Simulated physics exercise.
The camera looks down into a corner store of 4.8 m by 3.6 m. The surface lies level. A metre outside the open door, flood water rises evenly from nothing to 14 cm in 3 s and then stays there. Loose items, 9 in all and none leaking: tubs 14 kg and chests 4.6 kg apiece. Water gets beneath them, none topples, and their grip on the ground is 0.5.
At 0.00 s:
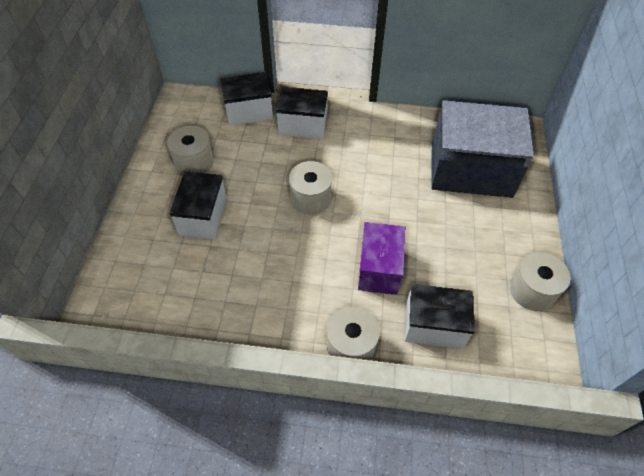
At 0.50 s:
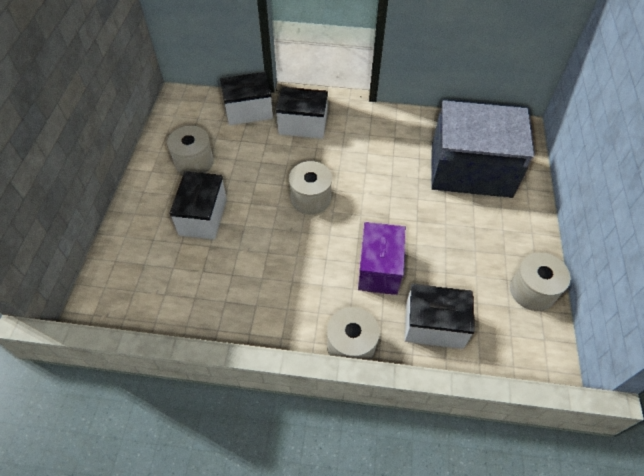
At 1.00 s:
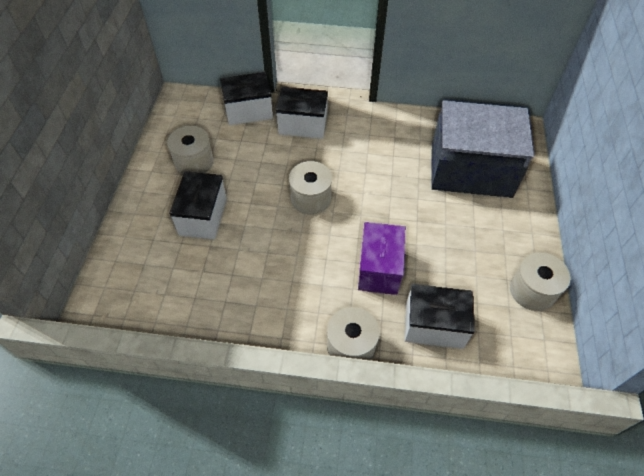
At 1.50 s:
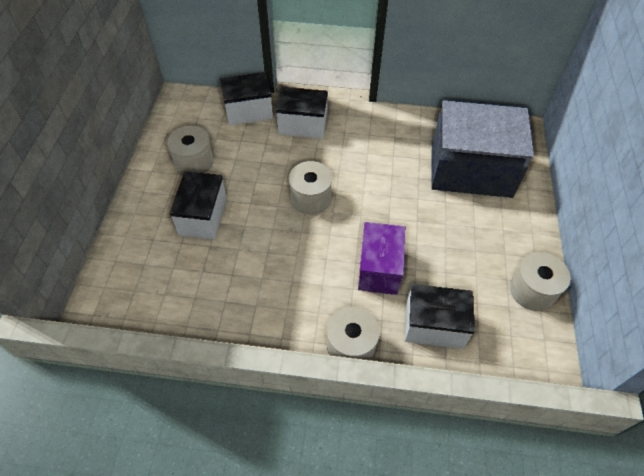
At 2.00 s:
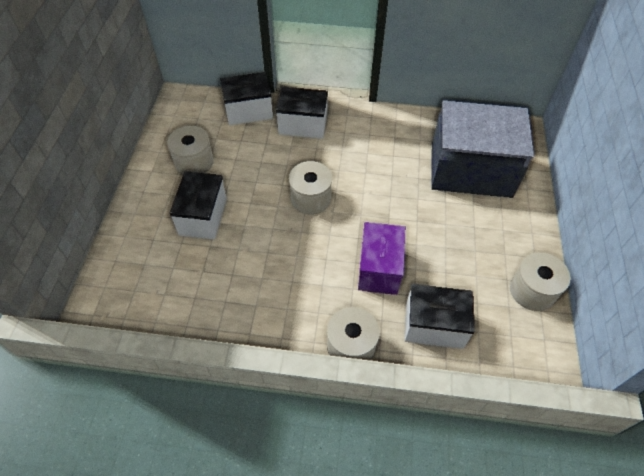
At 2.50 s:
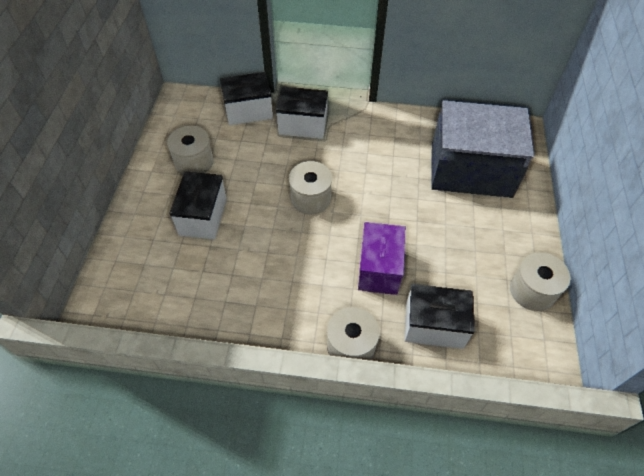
Water spreading around a walled store and filling the open doorway, while the purple chest, tubs and other chests stay still.
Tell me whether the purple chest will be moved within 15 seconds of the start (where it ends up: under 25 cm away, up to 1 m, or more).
The purple chest slides a little.
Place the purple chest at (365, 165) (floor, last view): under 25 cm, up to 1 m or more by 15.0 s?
It gets carried off.
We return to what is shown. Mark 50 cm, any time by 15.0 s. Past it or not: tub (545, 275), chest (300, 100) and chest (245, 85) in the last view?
In turn: Short of it, more, over.
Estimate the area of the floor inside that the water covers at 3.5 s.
About 2.0 m2.
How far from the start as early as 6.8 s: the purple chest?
Roughly 40 cm by then.
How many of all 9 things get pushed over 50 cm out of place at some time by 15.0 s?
That makes 5.
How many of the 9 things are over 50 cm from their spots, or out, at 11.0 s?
By then 3.
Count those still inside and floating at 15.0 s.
I count 6.
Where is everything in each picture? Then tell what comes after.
In the first frame, the purple chest at (383, 248), on the bottom; 0.0 m2 under water; 0 of 9 have shifted.
In the second frame, the purple chest at (383, 248), on the bottom; water covers 0.0 m2; 0 of 9 have shifted.
In the third frame, the purple chest at (383, 248), on the bottom; water covers 0.0 m2; 0 of 9 have shifted.
In the fourth frame, the purple chest at (383, 248), on the bottom; 0.0 m2 under water; 0 of 9 have shifted.
In the fifth frame, the purple chest at (383, 248) rests on the ground; 0.0 m2 under water; 0 of 9 have shifted.
In the sixth frame, the purple chest at (383, 248), on the bottom; water covers 0.4 m2; 0 of 9 have shifted.
After 3.5 s the purple chest is near (383, 248), 0.0 m from its start, aground; 0 afloat.
After 6.8 s the purple chest is near (385, 286), 0.4 m from its start, afloat; 3 afloat.
After 11.0 s the purple chest is near (439, 273), 0.6 m from its start, afloat; 5 afloat.
After 15.0 s the purple chest is near (446, 264), 0.6 m from its start, afloat; 6 afloat.
